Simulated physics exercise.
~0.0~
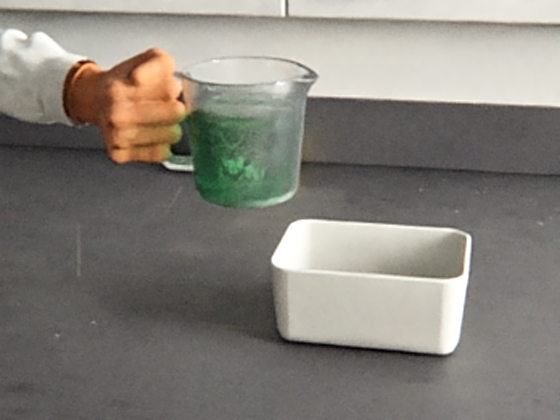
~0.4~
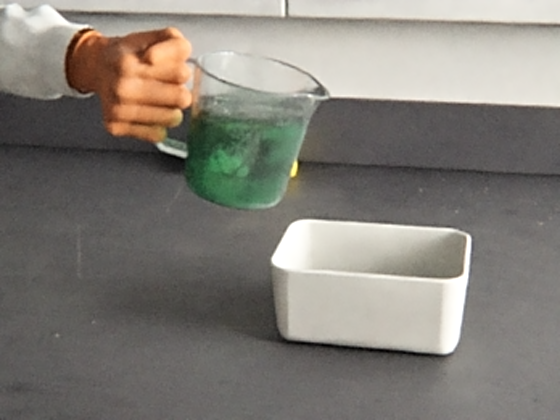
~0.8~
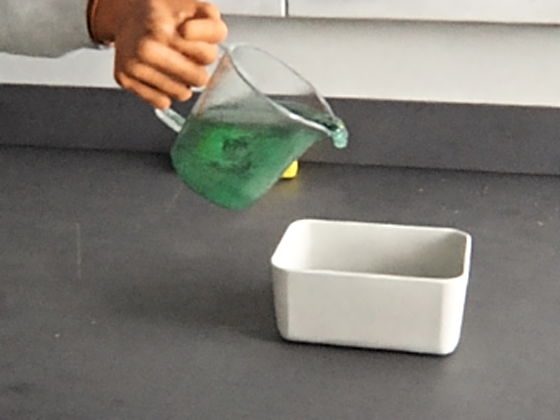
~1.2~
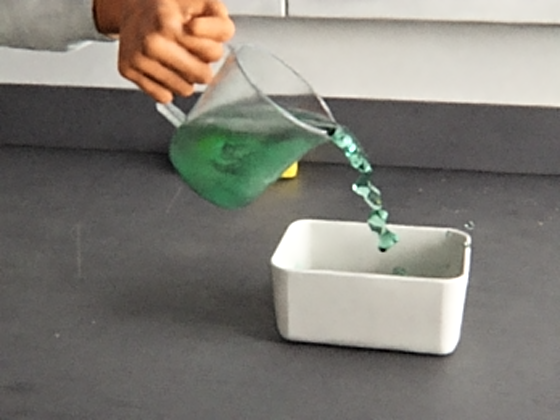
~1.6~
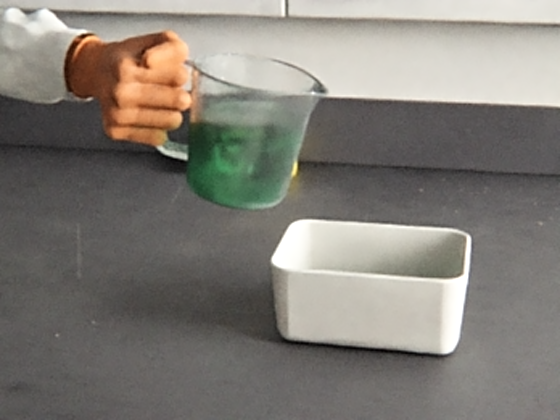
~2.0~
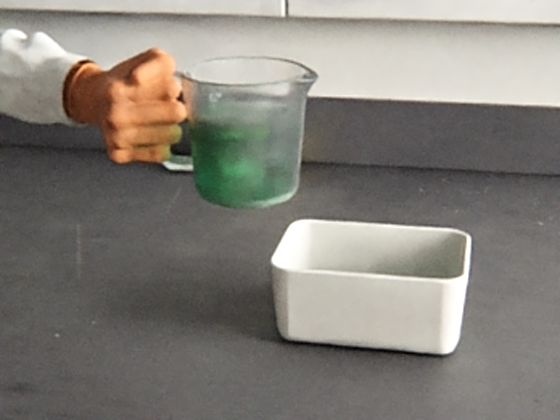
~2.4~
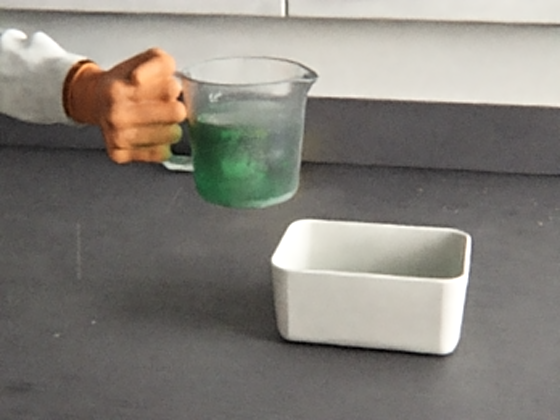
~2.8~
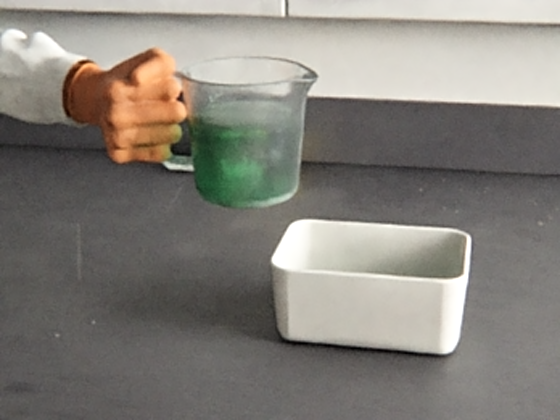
A hand tips a glass jug, pours some green liquid into a white tub, then rights it.
